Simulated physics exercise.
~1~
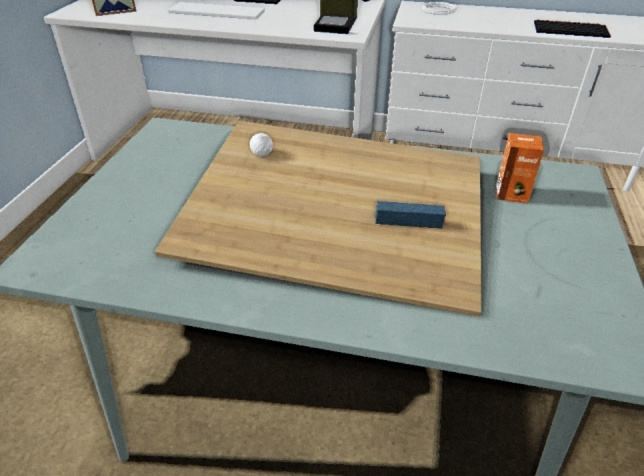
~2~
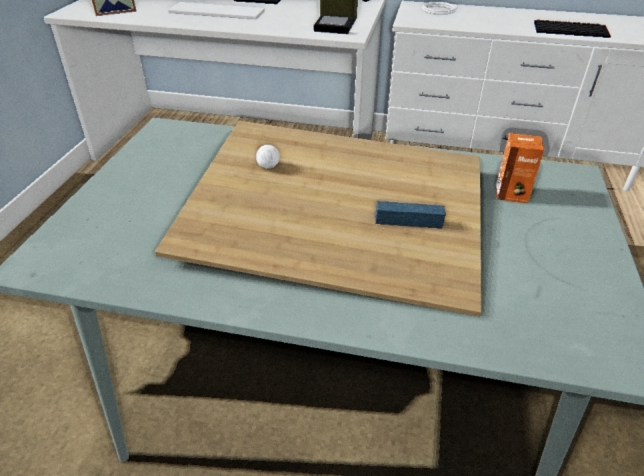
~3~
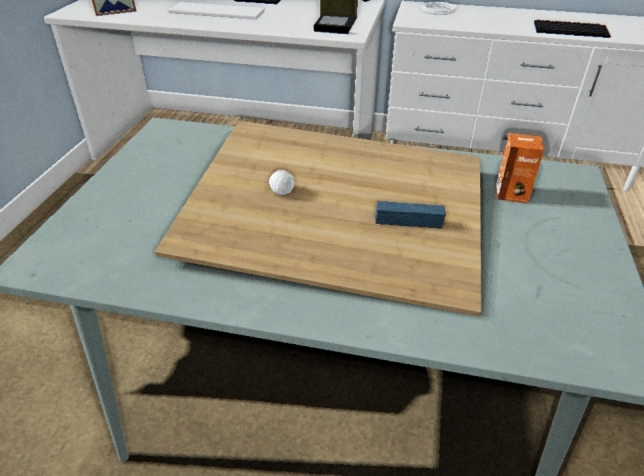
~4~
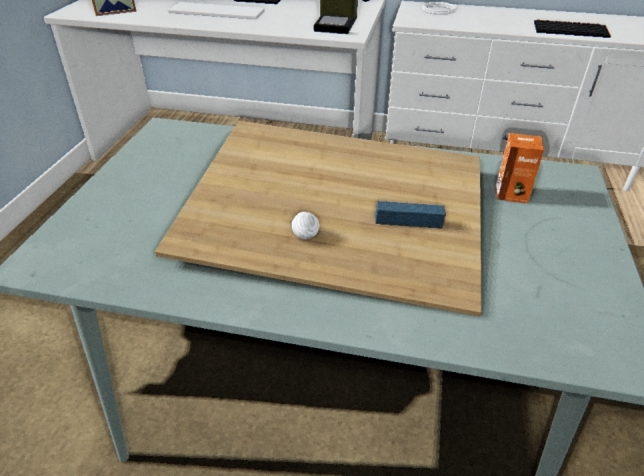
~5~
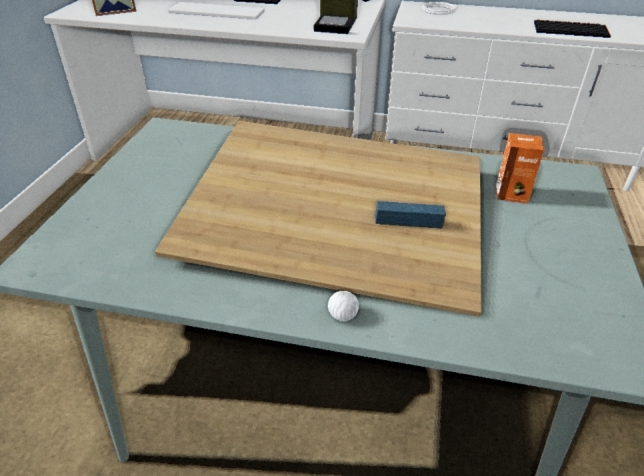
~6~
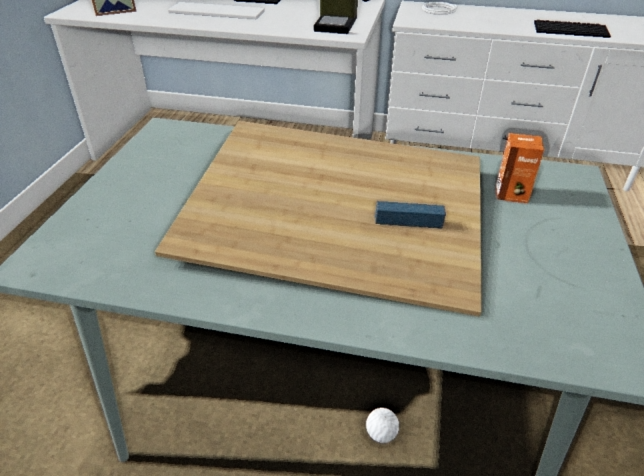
A tilted wooden board with a blue block on it sat on a table beside an orange carton, while a small white ball rolled down and to the right across the board, went over the near edge, and dropped below the tabletop.
